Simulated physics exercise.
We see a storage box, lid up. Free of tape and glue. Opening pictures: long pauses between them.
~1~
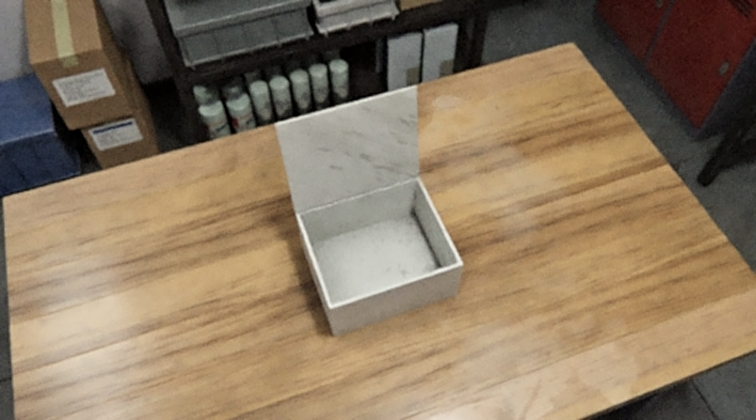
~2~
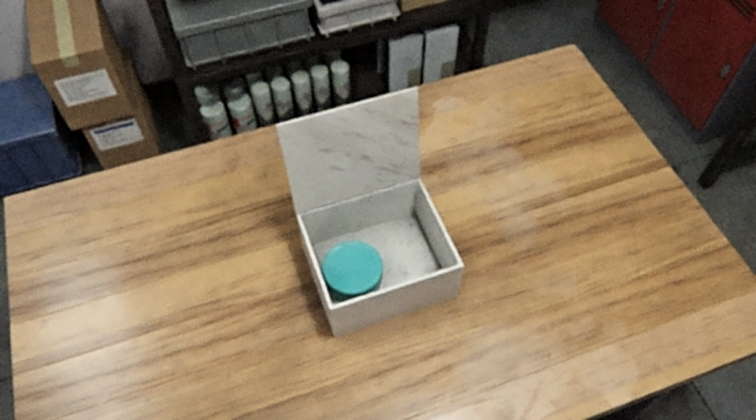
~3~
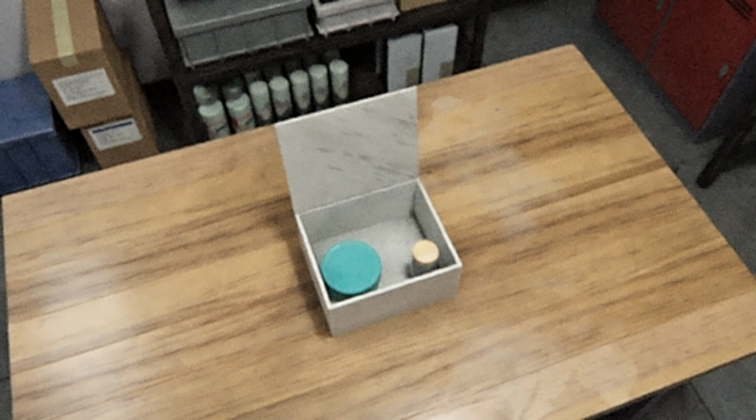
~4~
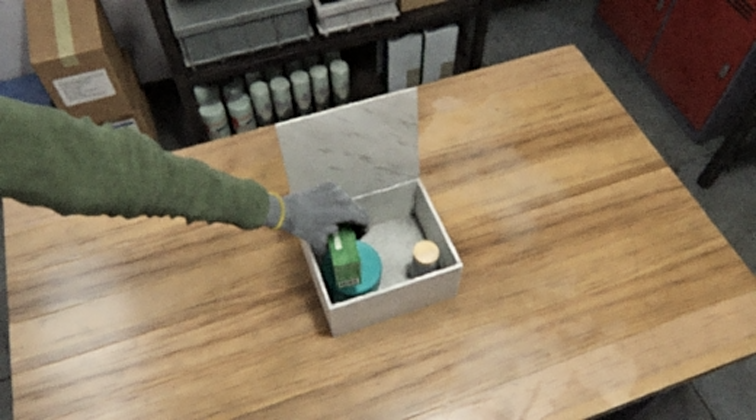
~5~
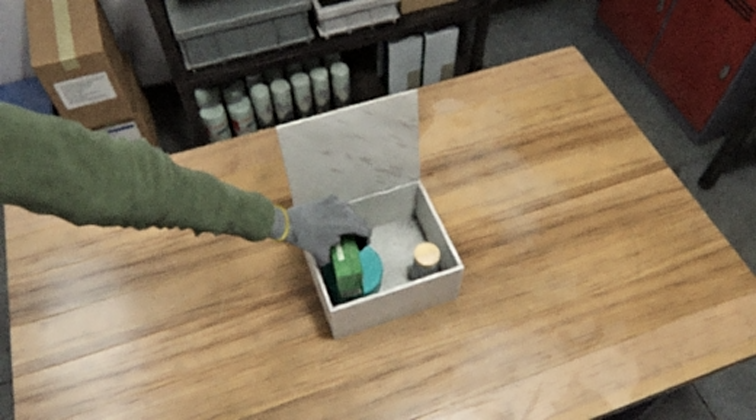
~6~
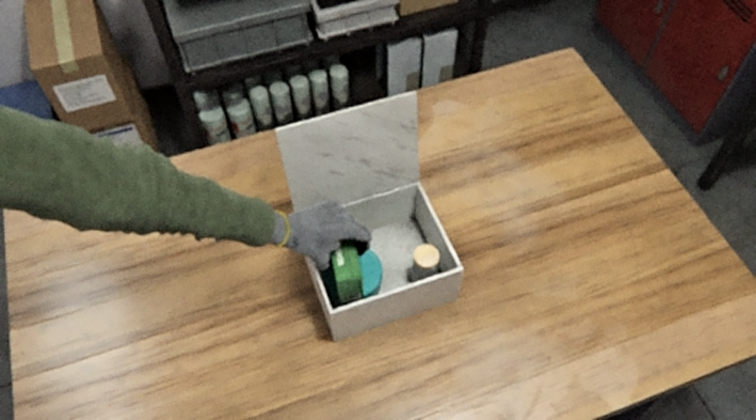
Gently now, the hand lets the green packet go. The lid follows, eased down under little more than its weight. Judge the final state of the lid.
The lid is not fully down.
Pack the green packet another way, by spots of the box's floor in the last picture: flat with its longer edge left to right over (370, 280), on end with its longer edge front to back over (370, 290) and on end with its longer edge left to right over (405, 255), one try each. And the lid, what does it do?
In the first case it shuts; in the second case it stays open; in the third case it stays open.
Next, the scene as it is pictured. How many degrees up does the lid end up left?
Angle: About 30°.
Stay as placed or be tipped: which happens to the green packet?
In the end, it keeps its orientation.
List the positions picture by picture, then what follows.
The last thing is not in view yet, in the first frame.
The last thing is not in view yet; turquoise tub (353, 274), in the second frame.
The last thing is not in view yet; turquoise tub (352, 273), in the third frame.
On its way; green packet (342, 245), in the fourth frame.
On its way; green packet (344, 256), in the fifth frame.
In place under the hand; green packet (344, 261), in the sixth frame.
Then, 1.40 s later than the last frame, lid 73° above the rim.
Then, 1.80 s later than the last frame, lid 33° above the rim.
When it is over, lid 28° above the rim; all 3 as before. End places, in pixels of the last picture, green packet near (347, 265).
